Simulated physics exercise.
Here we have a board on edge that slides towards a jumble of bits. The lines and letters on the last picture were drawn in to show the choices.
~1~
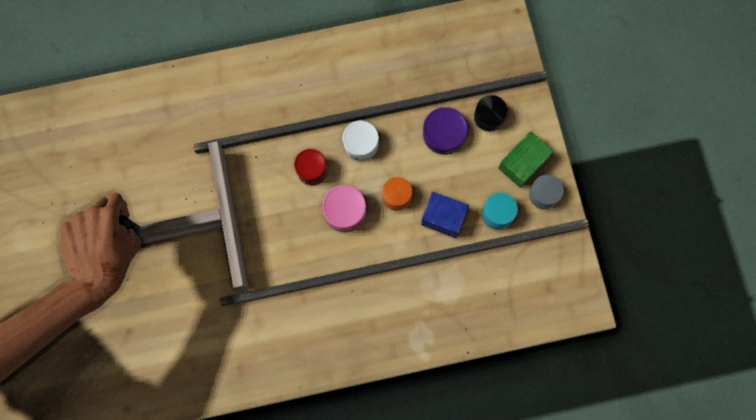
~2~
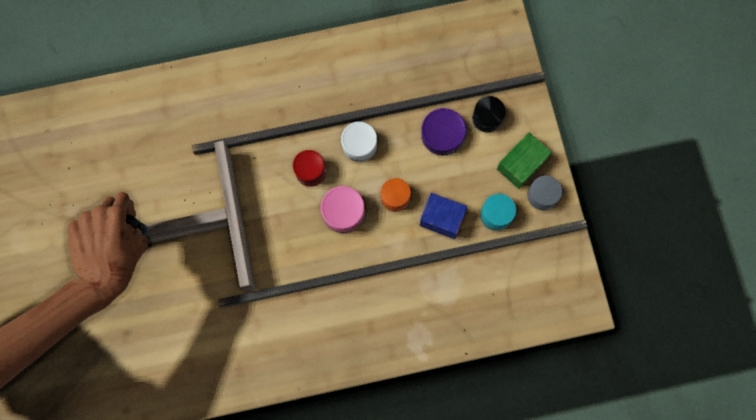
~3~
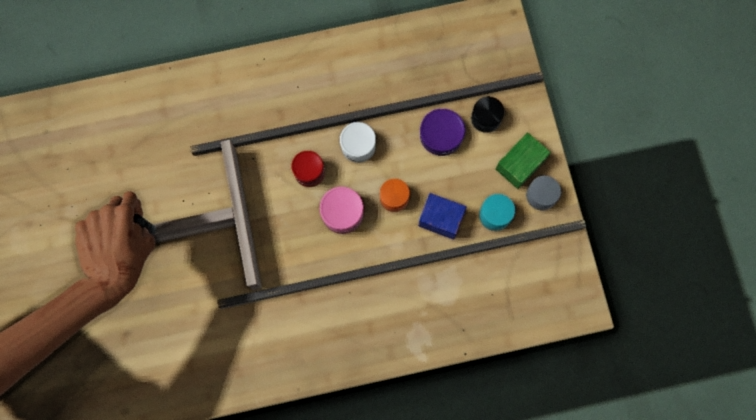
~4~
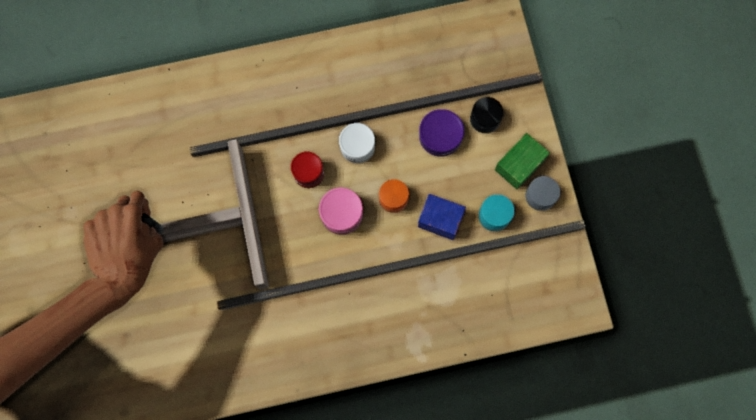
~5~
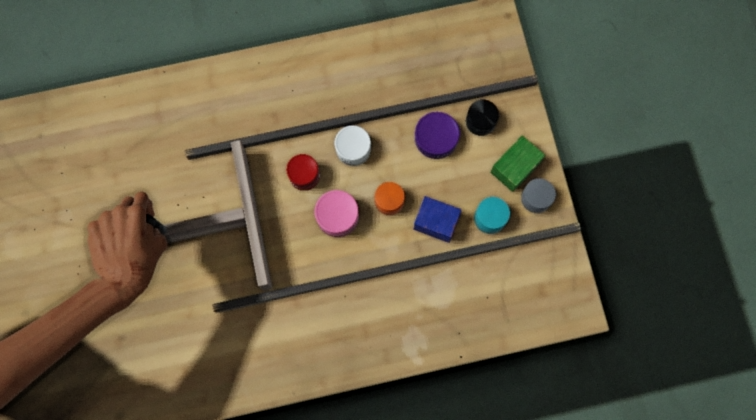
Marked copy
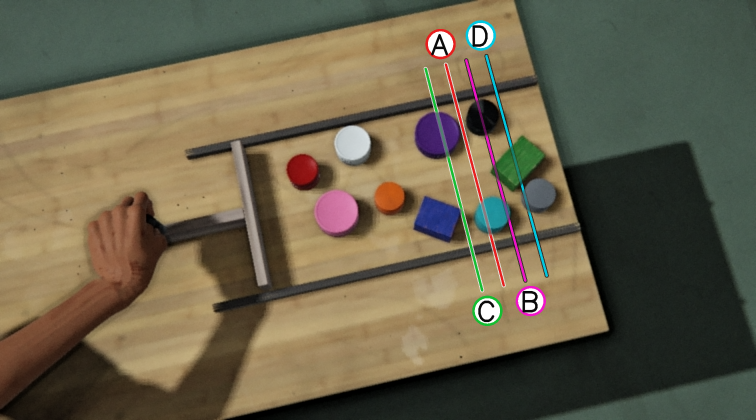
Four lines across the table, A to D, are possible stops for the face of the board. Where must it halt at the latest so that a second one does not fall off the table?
Stop at A.
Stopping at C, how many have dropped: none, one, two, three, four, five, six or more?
The count is none.
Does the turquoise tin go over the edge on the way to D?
Yes.
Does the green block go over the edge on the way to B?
Yes.
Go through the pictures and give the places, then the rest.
In the first picture, purple tub (445, 131); pink tub (345, 209); blue block (445, 215).
In the second picture, board (231, 212); green block (524, 161).
In the third picture, board (238, 211); red jar (309, 169).
In the fourth picture, board (246, 211); grey pot (542, 194).
In the fifth picture, board (249, 212); orange tin (389, 199); purple tub (437, 136); pink tub (337, 214).
On the copy, A at (474, 171); B at (495, 167); C at (453, 176); D at (516, 162).
On A. First, board (330, 194); white jar (364, 140); red jar (345, 165).
Then, board (411, 176); black tin (490, 115); purple tub (457, 133).
Finally, board (473, 163); black tin (544, 95); grey pot (565, 204); none fallen.
By contrast, B drops three; C is within the limit but short; D drops six.
